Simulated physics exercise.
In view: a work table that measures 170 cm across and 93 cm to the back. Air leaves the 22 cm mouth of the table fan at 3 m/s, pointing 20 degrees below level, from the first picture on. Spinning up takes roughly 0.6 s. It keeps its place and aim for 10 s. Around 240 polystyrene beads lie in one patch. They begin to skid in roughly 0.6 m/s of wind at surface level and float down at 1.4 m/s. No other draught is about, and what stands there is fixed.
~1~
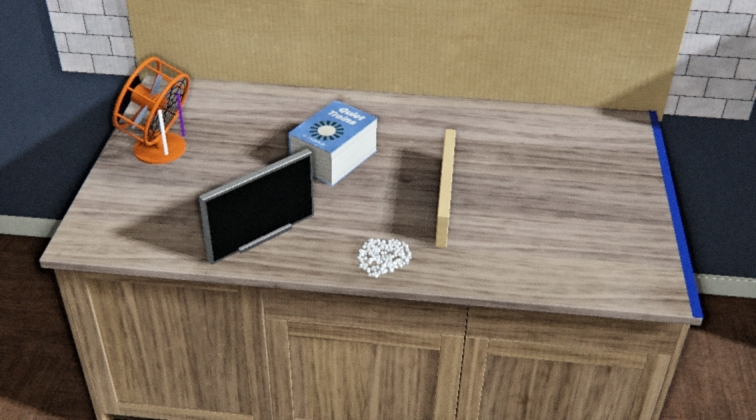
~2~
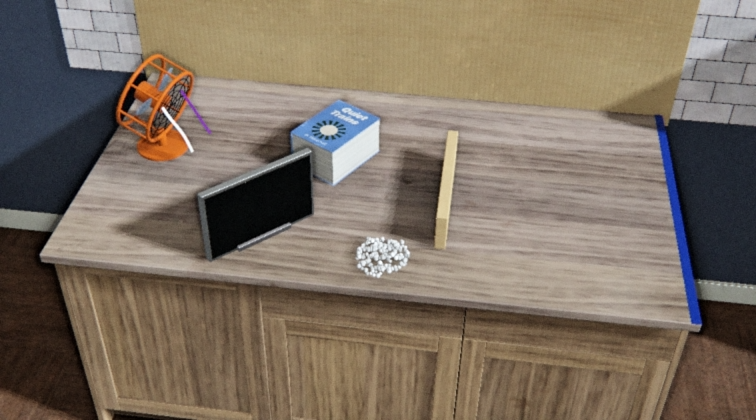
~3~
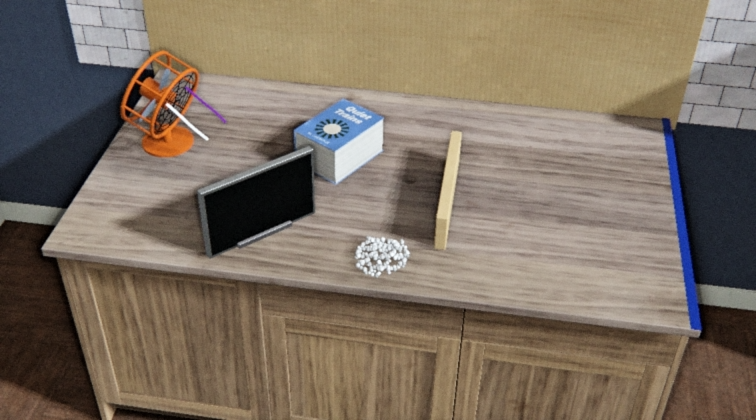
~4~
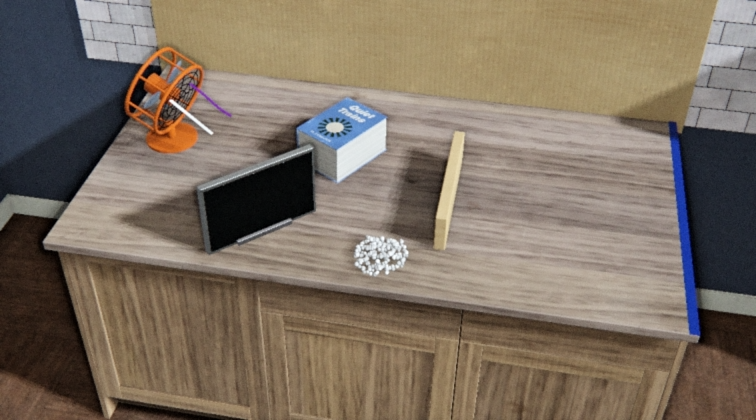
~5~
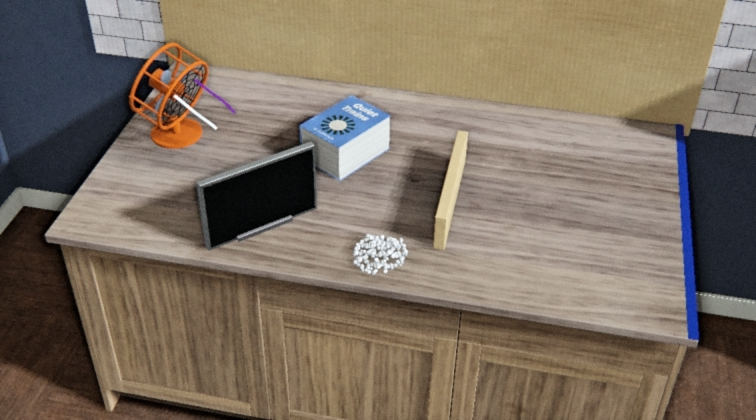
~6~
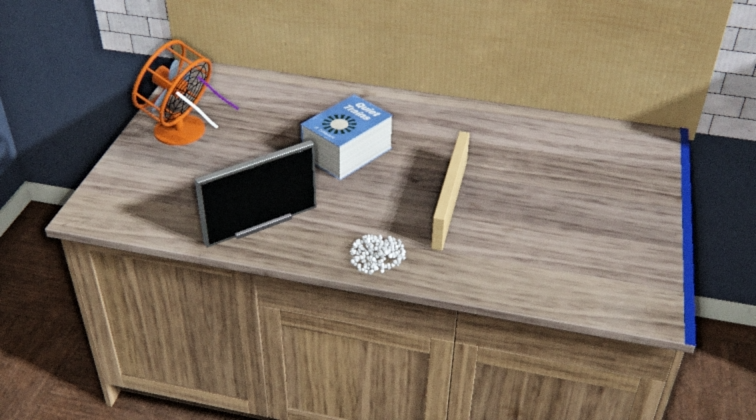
On a wooden work table, an orange fan with fluttering ribbons, a laptop, book, board and barely stirring patch of white beads.
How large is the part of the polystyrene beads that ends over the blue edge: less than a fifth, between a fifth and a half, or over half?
By then less than a fifth are over the blue edge.
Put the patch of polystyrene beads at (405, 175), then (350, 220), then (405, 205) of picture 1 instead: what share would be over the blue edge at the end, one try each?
In that order: 70 %, 5 %, 70 %.
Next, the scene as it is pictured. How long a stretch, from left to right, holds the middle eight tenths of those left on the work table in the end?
About 10 cm.
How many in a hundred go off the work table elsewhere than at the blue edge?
About 20 %.
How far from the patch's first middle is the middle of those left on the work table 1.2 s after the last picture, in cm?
Roughly 5 cm.
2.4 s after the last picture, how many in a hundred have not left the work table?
Some 80 per cent.
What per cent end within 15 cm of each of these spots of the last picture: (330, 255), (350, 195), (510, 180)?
In turn about 70 %, 0 %, 0 %.
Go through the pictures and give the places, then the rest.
In the first frame, the middle of the polystyrene beads is near (383, 257), none has stirred yet and the mouth of the table fan is at (152, 102).
In the second frame, the middle of the polystyrene beads is near (381, 258), none has stirred yet and the blue edge is centred on (679, 206).
In the third frame, the middle of the polystyrene beads is near (380, 257), none has stirred yet, the top of a board is at (450, 172) and the top of a laptop is at (257, 169).
In the fourth frame, the middle of the polystyrene beads is near (379, 256) and none has stirred yet.
In the fifth frame, the middle of the polystyrene beads is near (379, 255) and none has stirred yet.
In the sixth frame, the middle of the polystyrene beads is near (376, 255) and about 1 % have left their places.
Then, 1.2 s after the last picture, 57 % are on the move or not yet settled, 0 % are over the blue edge; the middle of those still in play is near (368, 258).
Then, 2.4 s after the last picture, 51 % are on the move or not yet settled, 0 % are over the blue edge; the middle of those still in play is near (368, 258).
Then, 4.7 s after the last picture, 44 % are on the move or not yet settled, 0 % are over the blue edge; the middle of those still in play is near (368, 258).
Then, 9.2 s after the last picture, at the end, 0 % are over the blue edge; the middle of those still in play is near (368, 258).
